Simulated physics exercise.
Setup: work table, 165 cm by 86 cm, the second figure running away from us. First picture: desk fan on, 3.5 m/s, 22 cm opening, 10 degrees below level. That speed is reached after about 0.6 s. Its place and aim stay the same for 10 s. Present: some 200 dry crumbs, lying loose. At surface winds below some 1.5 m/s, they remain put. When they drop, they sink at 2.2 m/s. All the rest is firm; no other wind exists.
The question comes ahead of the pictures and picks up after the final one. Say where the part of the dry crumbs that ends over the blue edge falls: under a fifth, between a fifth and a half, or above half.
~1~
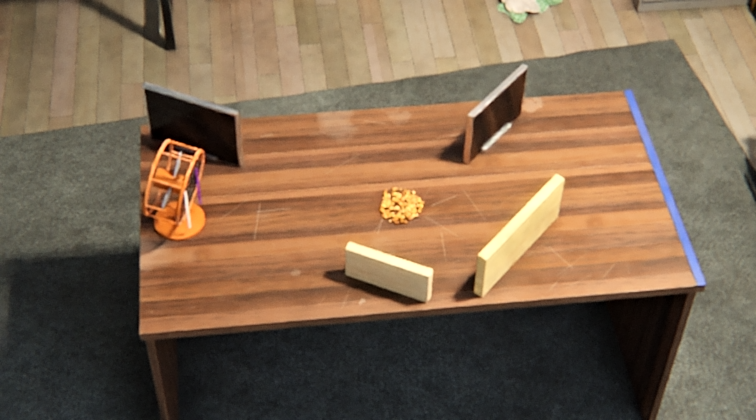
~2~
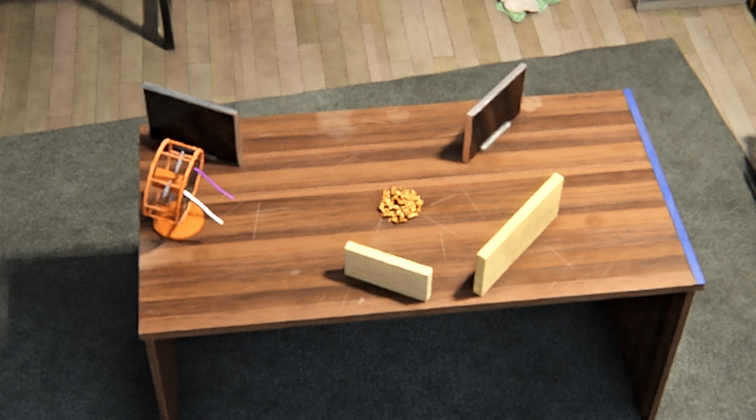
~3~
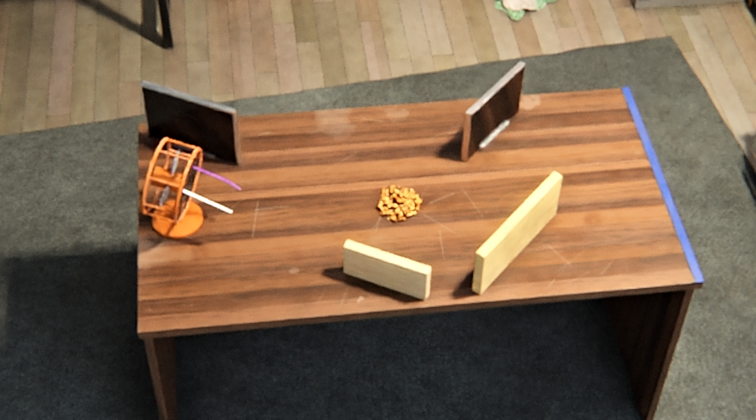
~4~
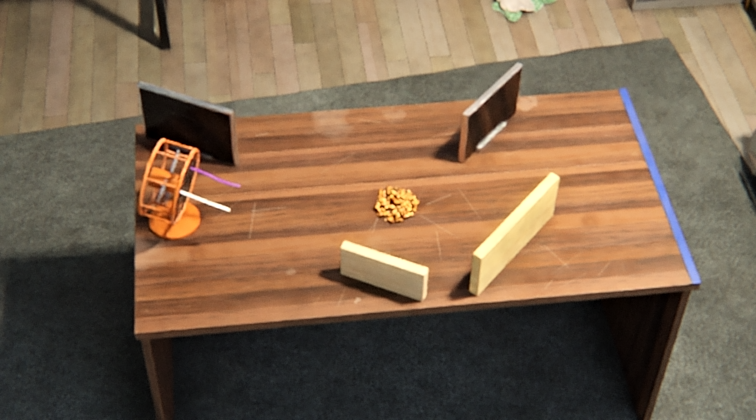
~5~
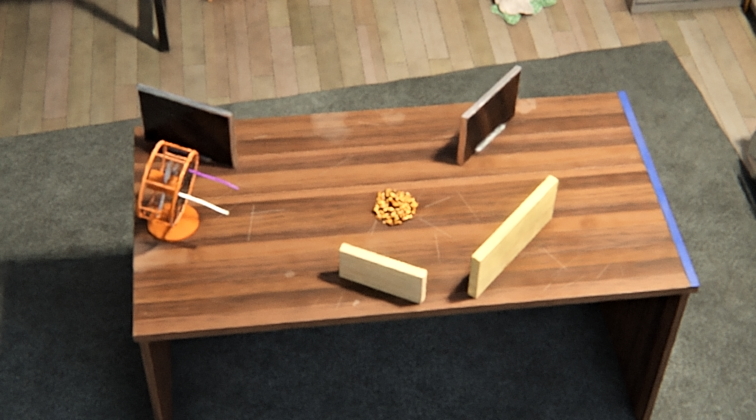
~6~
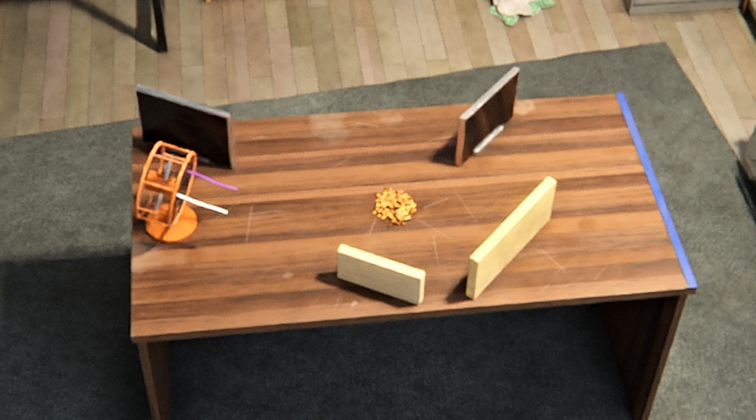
Expect more than fifty percent of them over that edge.
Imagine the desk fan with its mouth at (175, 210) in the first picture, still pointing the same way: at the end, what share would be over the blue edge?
That gives roughly 25 % in the end.
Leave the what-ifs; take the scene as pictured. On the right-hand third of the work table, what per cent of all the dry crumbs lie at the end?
Near 10 per cent at the end.
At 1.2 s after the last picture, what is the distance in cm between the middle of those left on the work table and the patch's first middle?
It works out to close to 60 cm.
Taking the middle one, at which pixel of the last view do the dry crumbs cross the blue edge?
(639, 135).
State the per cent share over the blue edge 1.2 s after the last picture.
About 80 per cent.
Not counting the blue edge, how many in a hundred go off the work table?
That lands at some 0 %.
Then, 1.2 s after the last picture, 82 % are over the blue edge; the middle of those still in play is near (562, 152); 82 % have settled or left.
Then, 2.4 s after the last picture, 84 % are over the blue edge; the middle of those still in play is near (562, 153); 86 % have settled or left.
Then, 4.7 s after the last picture, 87 % are over the blue edge; 89 % have settled or left.
Then, 9.2 s after the last picture, at the end, 88 % are over the blue edge.
